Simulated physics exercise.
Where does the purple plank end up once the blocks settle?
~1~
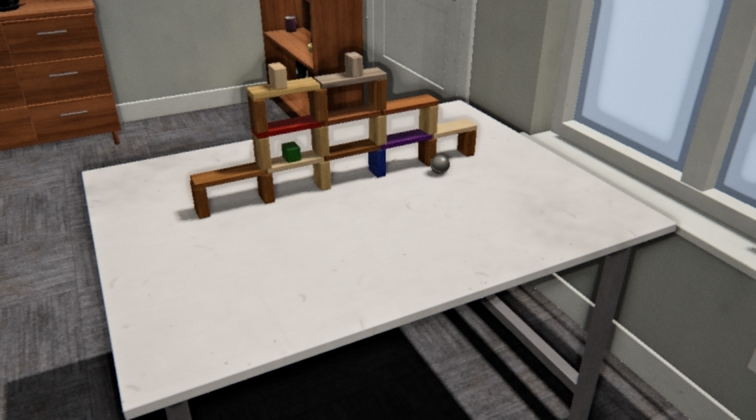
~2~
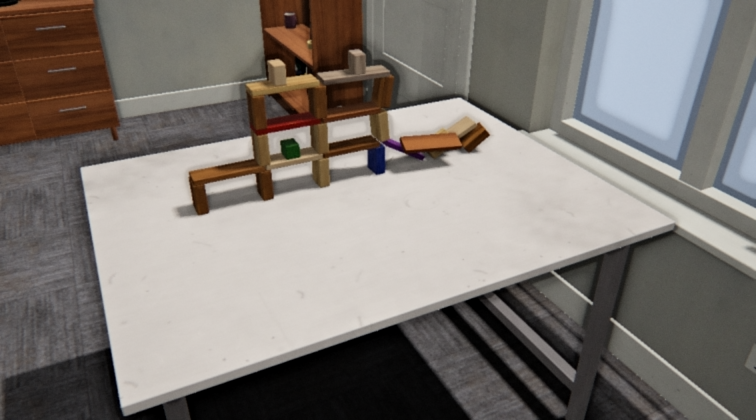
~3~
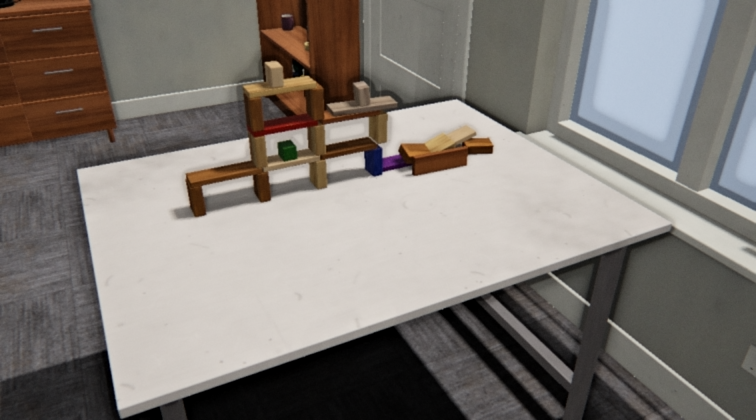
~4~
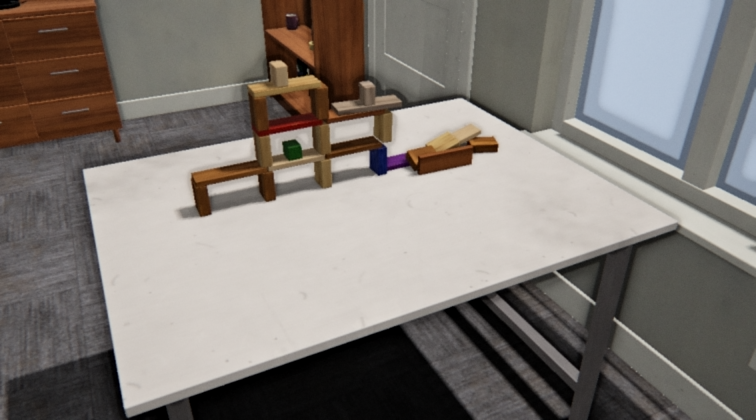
The purple plank drops from its place and ends up low down, just to the right of the blue post, beside the other fallen pieces.
